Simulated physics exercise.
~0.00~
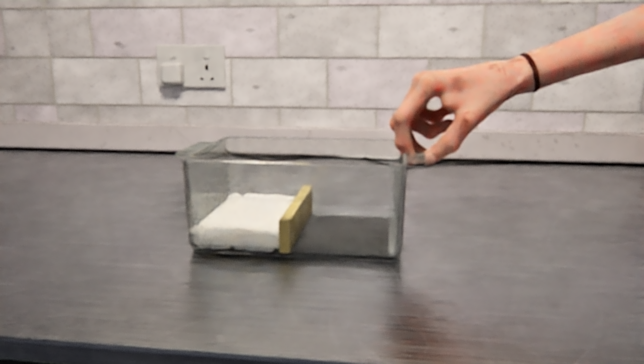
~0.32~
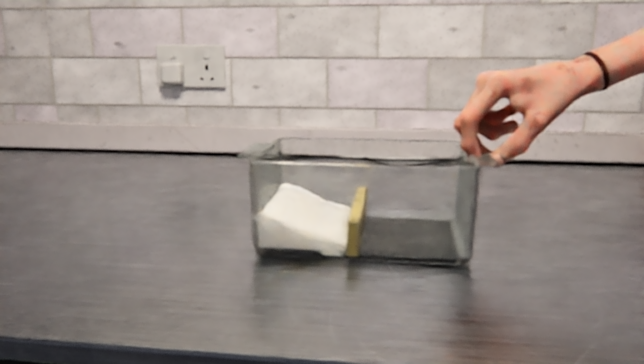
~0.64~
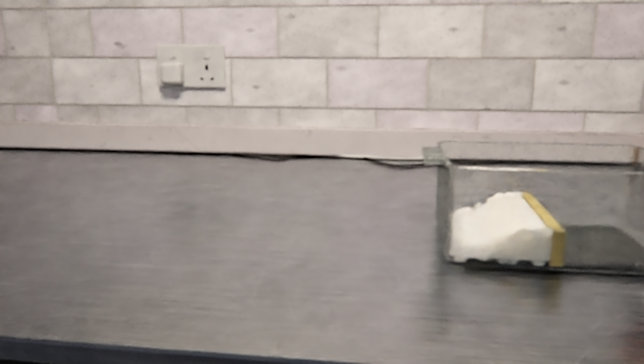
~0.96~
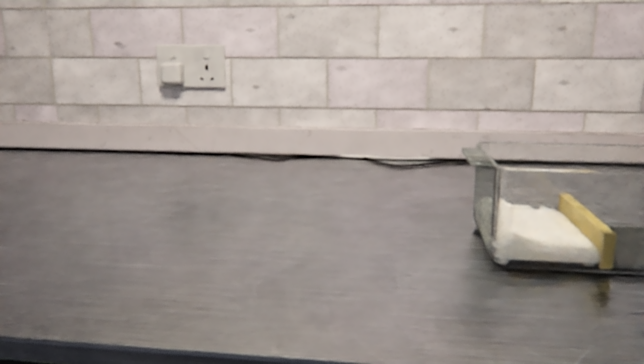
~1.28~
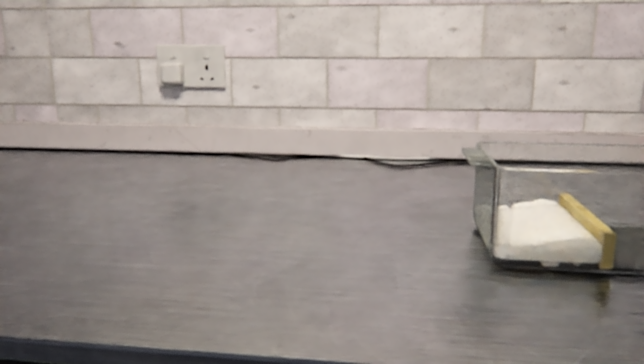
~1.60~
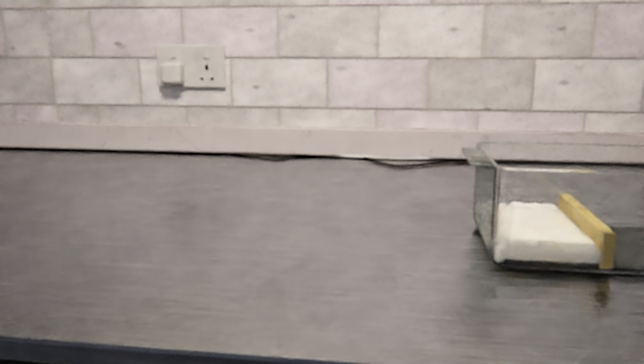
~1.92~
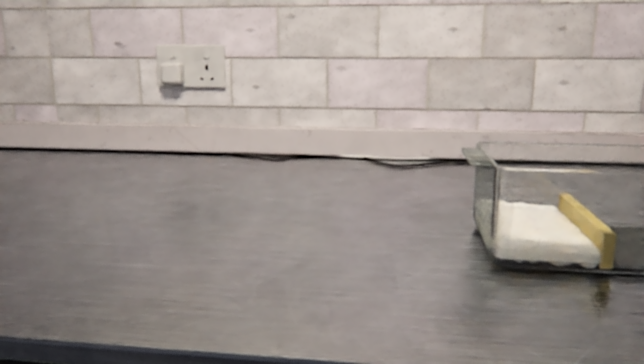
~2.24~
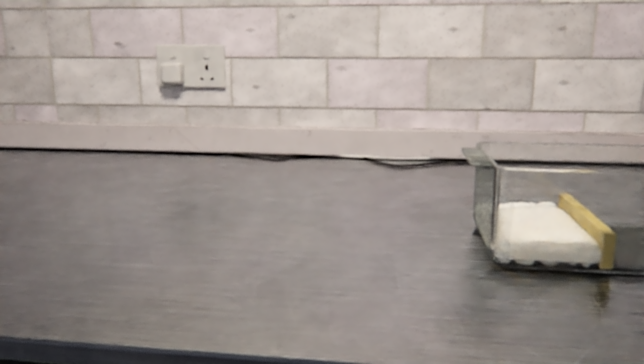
At first, a hand grips the right rim of a clear glass oblong tub on a dark counter, with white milk filling only the space left of a low yellowish divider. The hand draws the tub to the right, and the milk tilts, rising toward the left end. As the tub nears the right edge of the view, the milk heaps up against the divider. The tub then stops, partly out of sight, with the hand gone from view. The milk settles almost level, still left of the divider, and the counter beside the tub shows no spill.
